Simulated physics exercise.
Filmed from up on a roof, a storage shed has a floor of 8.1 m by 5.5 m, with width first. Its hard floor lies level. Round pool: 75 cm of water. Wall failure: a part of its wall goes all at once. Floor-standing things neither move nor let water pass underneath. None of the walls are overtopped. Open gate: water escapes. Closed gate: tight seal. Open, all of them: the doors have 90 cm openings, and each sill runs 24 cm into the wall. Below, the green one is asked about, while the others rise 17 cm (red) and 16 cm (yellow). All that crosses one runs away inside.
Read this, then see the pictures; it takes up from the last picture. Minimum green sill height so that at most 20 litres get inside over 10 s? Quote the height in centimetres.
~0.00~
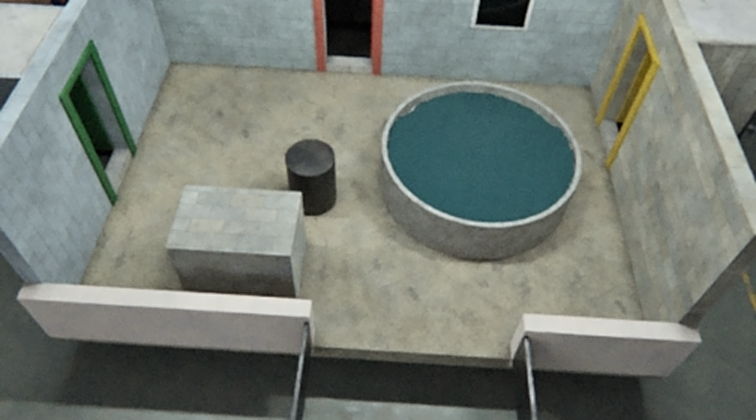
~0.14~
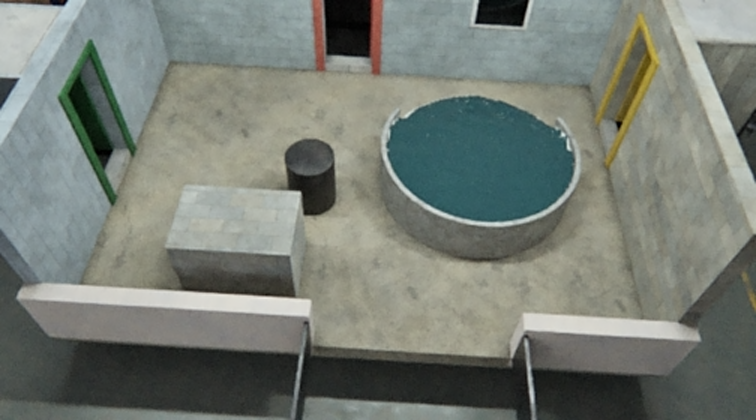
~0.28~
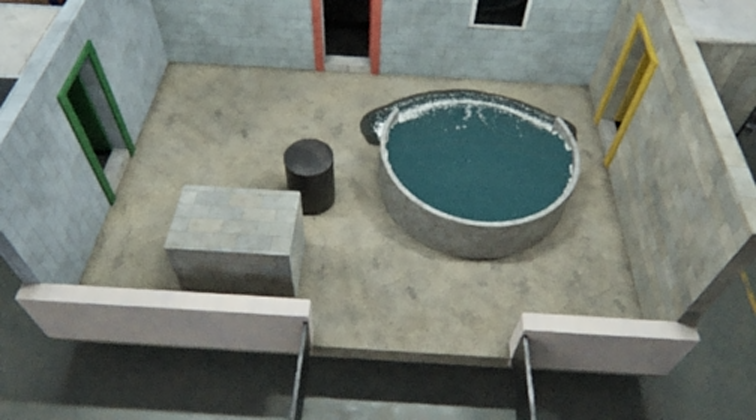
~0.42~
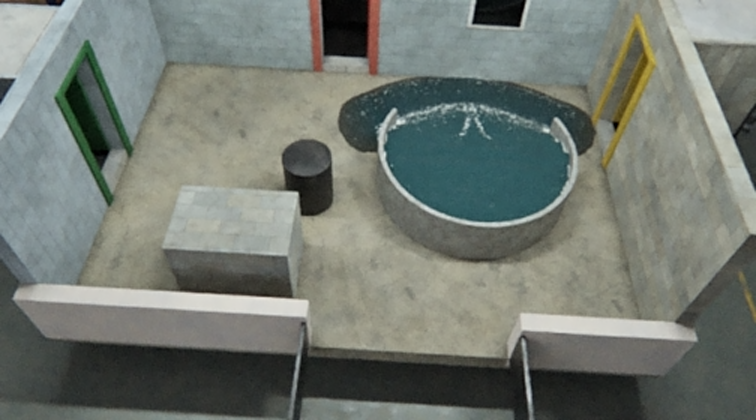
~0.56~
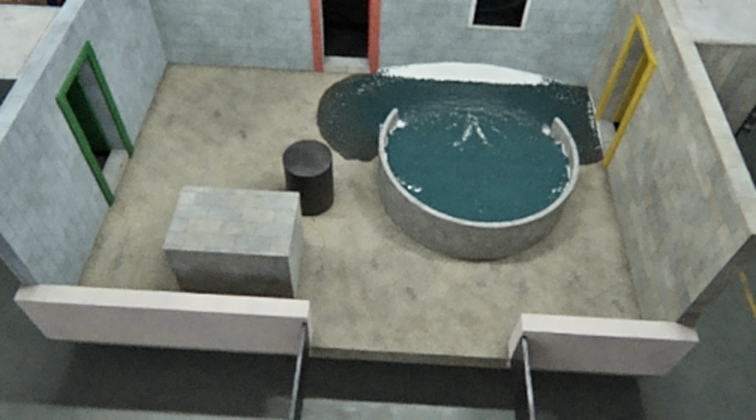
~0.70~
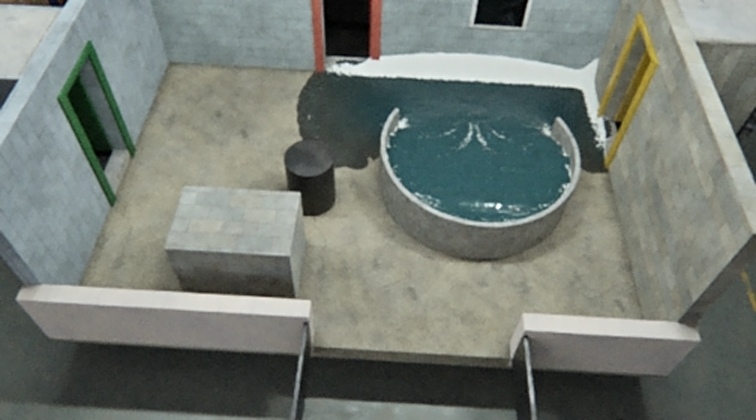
Close to 14.5 cm.
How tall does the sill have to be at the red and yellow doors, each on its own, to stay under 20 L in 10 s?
Some 22 cm for red, some 28 cm for yellow.
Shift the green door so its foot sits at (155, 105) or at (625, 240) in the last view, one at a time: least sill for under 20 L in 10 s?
Around 24 and 8.0 cm respectively.
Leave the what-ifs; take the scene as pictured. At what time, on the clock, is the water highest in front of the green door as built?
Around 3.8 seconds.
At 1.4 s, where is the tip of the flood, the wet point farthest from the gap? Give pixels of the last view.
Lab note: Front tip approx. at (187, 66).
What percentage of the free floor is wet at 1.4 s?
Around 30 per cent of the floor.
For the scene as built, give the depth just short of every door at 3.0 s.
Depths, in cm - green: 8, red: 20, yellow: 31.
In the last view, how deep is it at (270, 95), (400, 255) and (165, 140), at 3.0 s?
Close to 11, 0 and 12 cm deep.
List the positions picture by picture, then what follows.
The first picture shows still water, 75 cm deep, in the round pool at (480, 151); the green door at (104, 133) is dry.
In the second picture, water pours out on the far side and has run 0.3 m, to a hidden place; about 8 cm deep outside, 75 cm at the back.
In the third picture, the gap is on the far side, the front 0.8 m out at (570, 127); the back of the round pool holds 75 cm.
In the fourth picture, the gap is on the far side, the front 1.3 m out at (581, 114); the back of the round pool holds 75 cm.
In the fifth picture, the gap is on the far side, the front 1.9 m out at (586, 91); the back of the round pool holds 75 cm.
In the sixth picture, the gap is on the far side, the front 2.3 m out at (321, 72); the back of the round pool holds 70 cm; 3.1 m in a straight line remain to the green door at (103, 134).
After 1.4 s water covers 30 % of the floor, deepest (60 cm) near (468, 82); it has not reached the green door.
After 3.0 s water covers 60 % of the floor, deepest (42 cm) near (584, 101); 8 cm at the green door, 0 litres in over its 17 cm sill.
After 10.0 s water covers 100 % of the floor, deepest (20 cm) near (166, 97); 14 cm at the green door, 7 litres in over its 17 cm sill.
At the green door as built, the water arrived by 2.7 s and peaked near 20 cm at 3.8 s.
With a sill of 12 cm, 46 litres would have come in within the 10 s; with 16 cm, 11 litres. So under 20 litres takes about 14.5 cm.
